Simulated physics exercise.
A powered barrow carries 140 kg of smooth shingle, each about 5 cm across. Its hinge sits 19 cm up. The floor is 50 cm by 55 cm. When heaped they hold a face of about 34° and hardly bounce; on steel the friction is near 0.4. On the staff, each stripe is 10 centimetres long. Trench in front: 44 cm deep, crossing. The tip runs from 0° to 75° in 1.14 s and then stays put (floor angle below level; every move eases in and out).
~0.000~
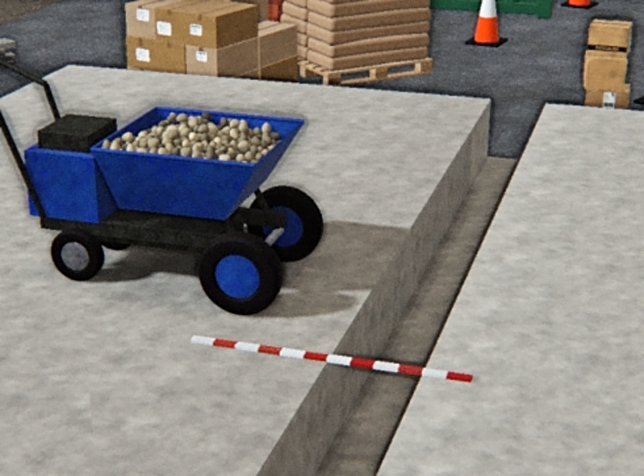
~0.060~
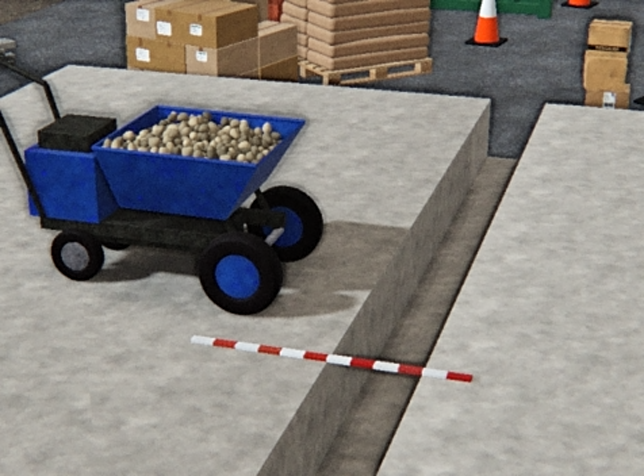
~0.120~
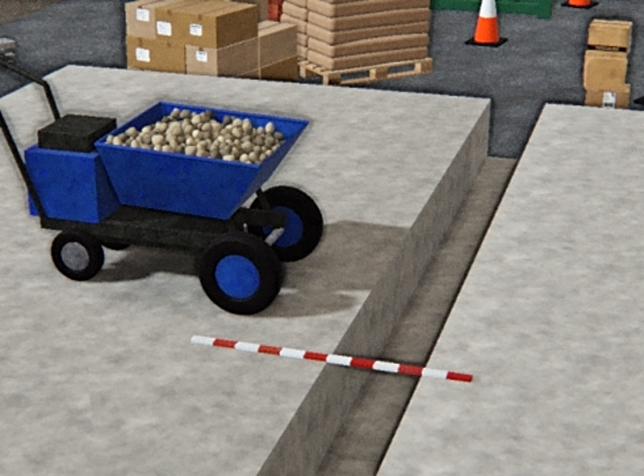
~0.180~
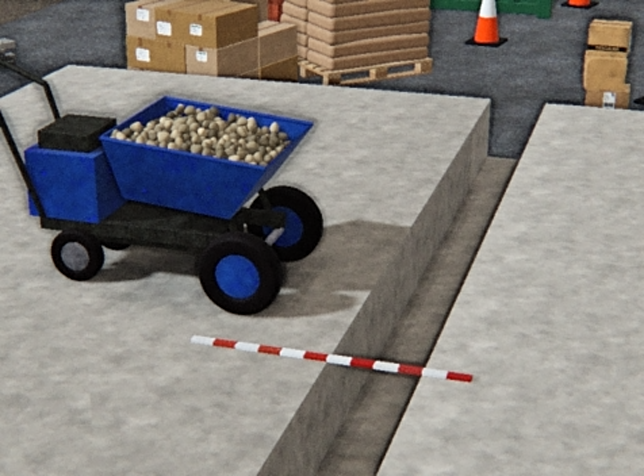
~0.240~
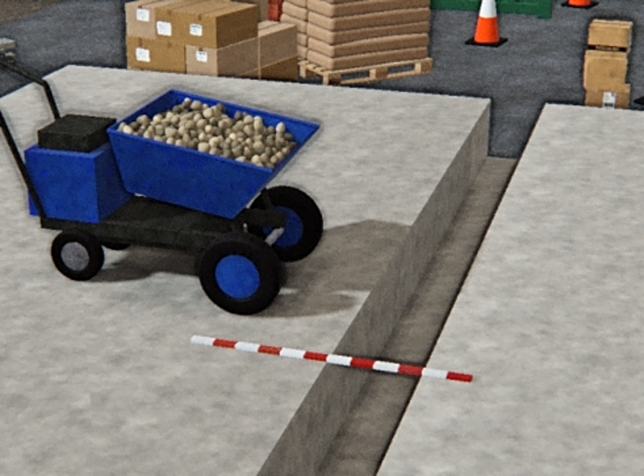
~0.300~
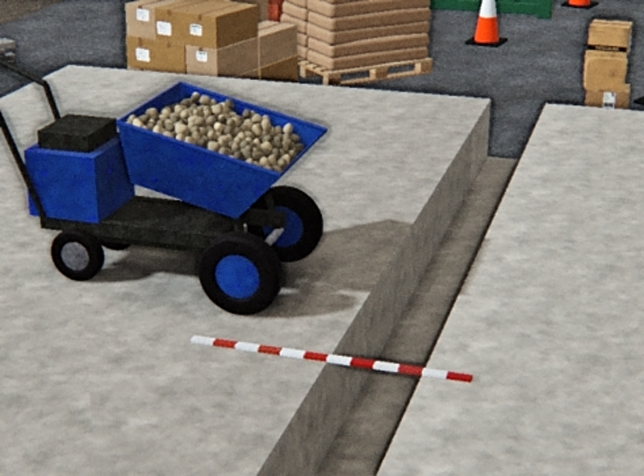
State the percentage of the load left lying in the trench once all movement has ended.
The share left there is about 90 per cent.
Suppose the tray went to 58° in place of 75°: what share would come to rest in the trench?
Expect roughly 60 per cent.
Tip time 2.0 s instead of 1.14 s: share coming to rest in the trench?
In that case some 100 per cent.
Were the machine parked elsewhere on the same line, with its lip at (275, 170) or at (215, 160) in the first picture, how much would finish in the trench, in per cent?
Roughly 70 in a hundred from the first, 95 in a hundred from the second.
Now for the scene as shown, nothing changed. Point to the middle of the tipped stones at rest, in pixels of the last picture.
Somewhere around (418, 372) in the last picture.
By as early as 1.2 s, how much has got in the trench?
Roughly 50% by that time.
After 0.9 s the floor is at 64°; 99 % in the tray, 1 % in the trench; the foremost stones are at (378, 234).
After 1.2 s the floor is at 75°; 46 % in the tray, 48 % in the trench, 6 % past the trench; the foremost stones are at (499, 307).
After 1.6 s the floor is at 75°; 18 % in the tray, 72 % in the trench, 10 % past the trench; the foremost stones are at (601, 319).
After 3.5 s the floor is at 75°; 0 % in the tray, 90 % in the trench, 10 % past the trench; the foremost stones are past the picture's edge.
